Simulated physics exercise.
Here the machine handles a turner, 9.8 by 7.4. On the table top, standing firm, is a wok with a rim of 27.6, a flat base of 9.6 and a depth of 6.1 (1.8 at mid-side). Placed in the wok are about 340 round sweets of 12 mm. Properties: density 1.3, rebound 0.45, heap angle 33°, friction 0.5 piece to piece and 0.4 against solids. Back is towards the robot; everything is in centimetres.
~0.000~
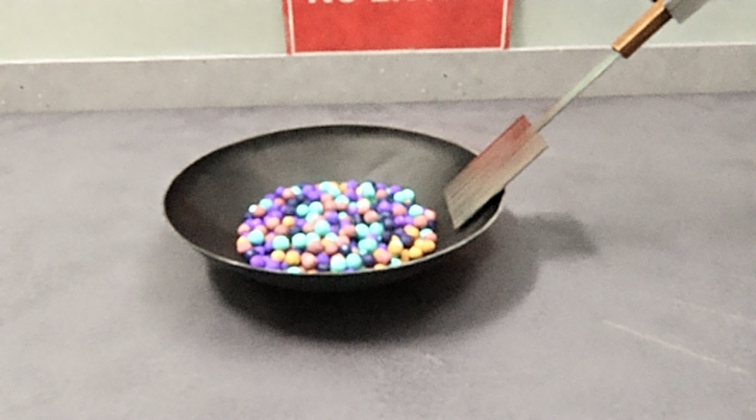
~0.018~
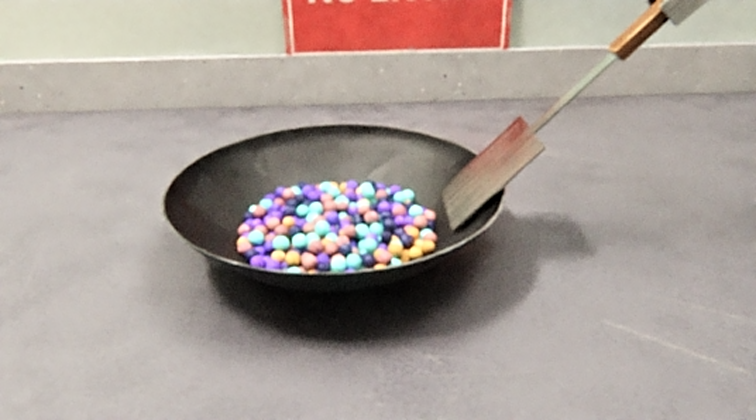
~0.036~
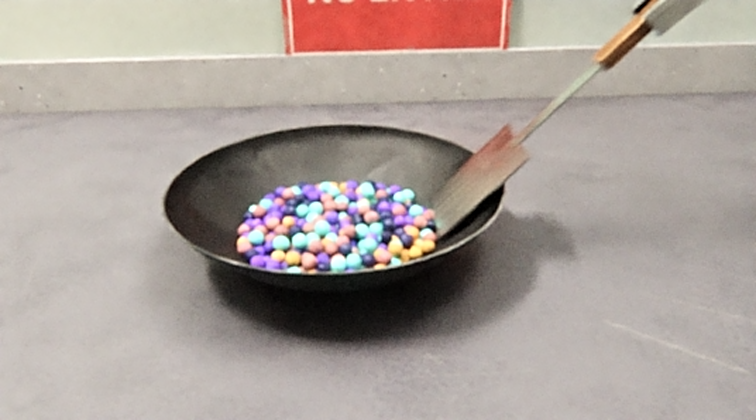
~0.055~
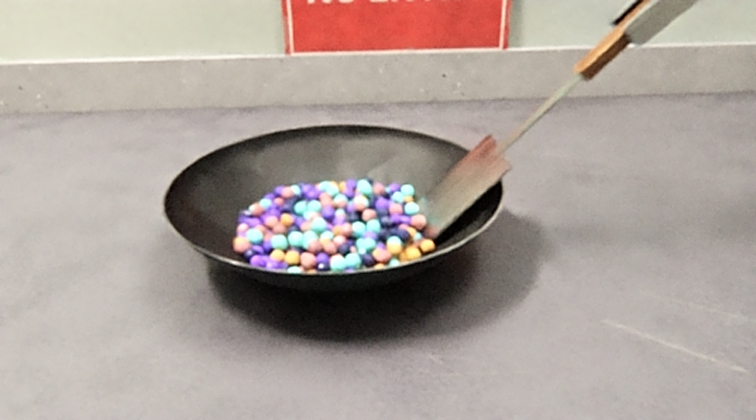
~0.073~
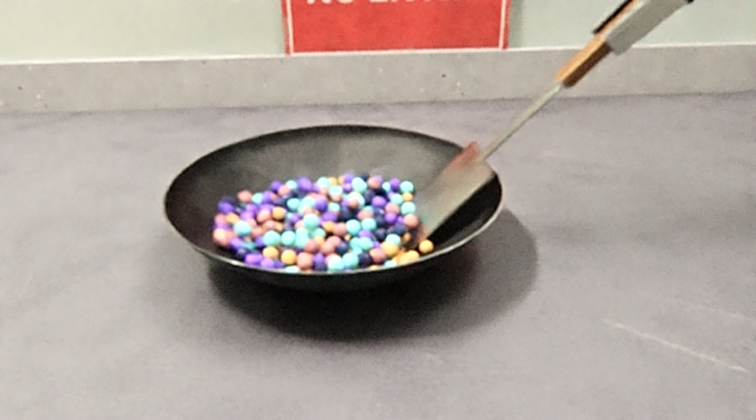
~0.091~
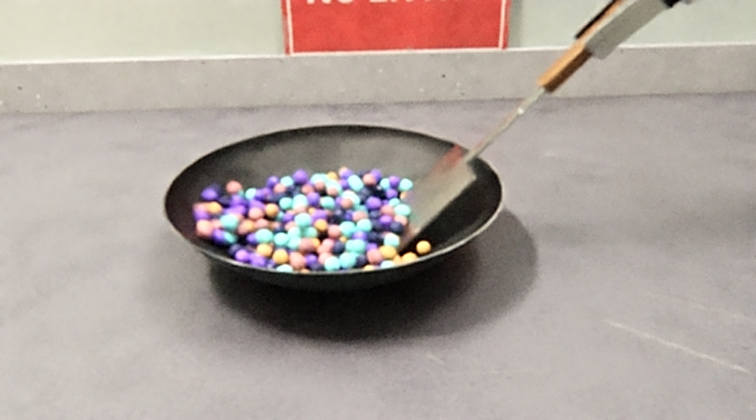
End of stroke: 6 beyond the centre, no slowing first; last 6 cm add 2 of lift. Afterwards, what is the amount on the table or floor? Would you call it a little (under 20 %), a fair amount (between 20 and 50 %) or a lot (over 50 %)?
A little, under 20 %.
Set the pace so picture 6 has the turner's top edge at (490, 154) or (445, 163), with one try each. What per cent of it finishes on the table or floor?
Estimates: Near 0 %, near 10 %.
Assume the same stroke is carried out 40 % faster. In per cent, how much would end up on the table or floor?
About 10 in a hundred.
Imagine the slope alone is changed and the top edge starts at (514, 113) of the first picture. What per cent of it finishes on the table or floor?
Roughly 5%.
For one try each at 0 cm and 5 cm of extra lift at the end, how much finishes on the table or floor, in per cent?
You'd get some 5 per cent with the first setting and some 5 per cent with the second.
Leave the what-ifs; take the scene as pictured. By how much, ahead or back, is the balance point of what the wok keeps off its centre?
I'd put it at roughly 4.5 cm toward the front.
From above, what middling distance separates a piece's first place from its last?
Roughly 5 cm.
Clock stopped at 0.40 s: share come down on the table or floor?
5 per cent.
After 0.14 s, sloping 46°, highest piece 7 above the table; 344 in the wok.
After 0.18 s, sloping 46°, highest piece 8 above the table; 341 in the wok, 3 on the blade or in flight.
After 0.40 s, sloping 46°, highest piece 7 above the table; 333 in the wok, 10 on the table or floor, 1 on the blade or in flight.
After 1.45 s, sloping 46°, highest piece 6 above the table; 333 in the wok, 11 on the table or floor.
In the end, 333 in the wok, 11 on the table or floor. That is 3 % on the table or floor.
